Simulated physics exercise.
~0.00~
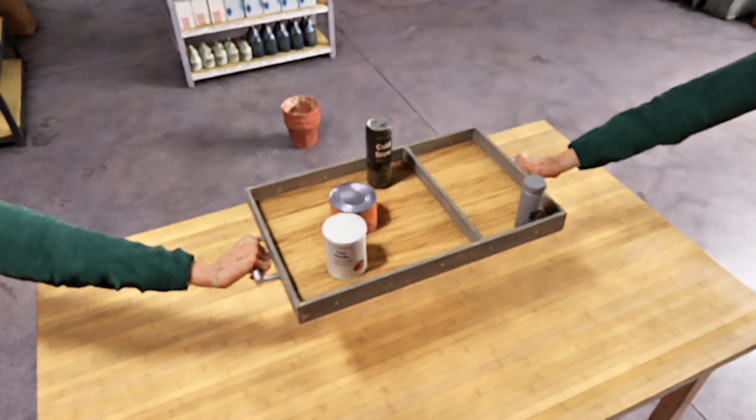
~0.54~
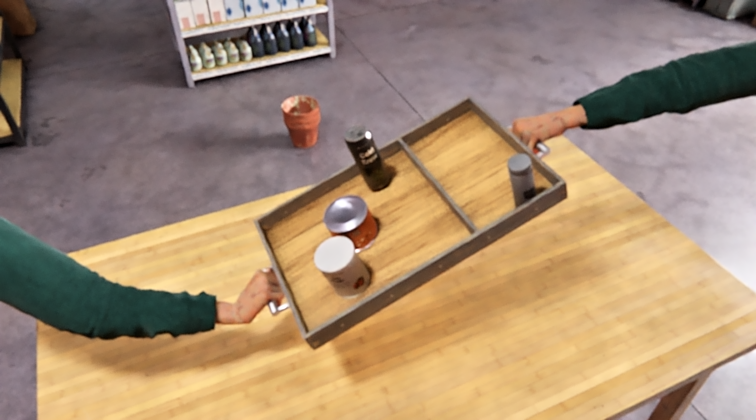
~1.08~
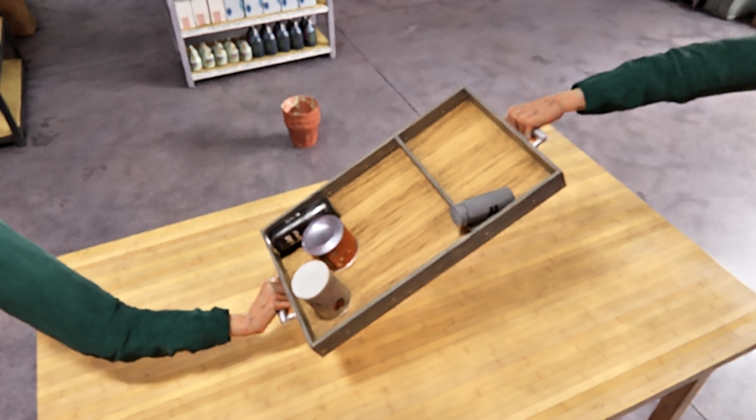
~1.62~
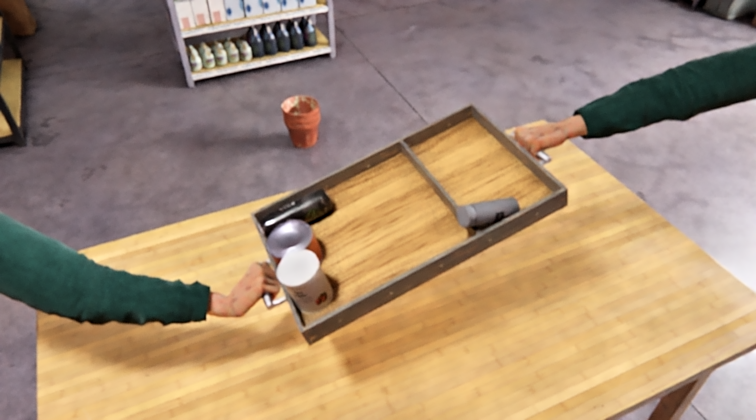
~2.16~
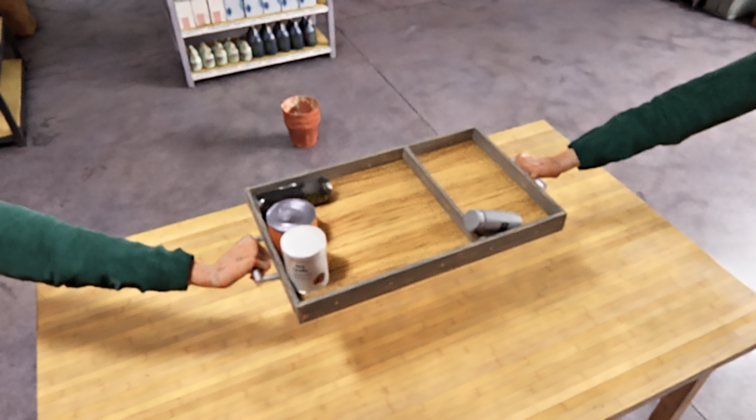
A wooden tray with a raised rim and a cross bar, gripped at each end by a green-sleeved hand above a table, holds a black can, an orange tub, a white tin and a grey shaker. The hands tip it steeply, left end down, and the can and shaker begin to lean. The can topples and slides into the left end as the shaker falls beside the cross bar. The tub and the leaning tin shift left too. As the hands level the tray, the tin settles upright beside the tub, while the can and shaker remain on their sides.
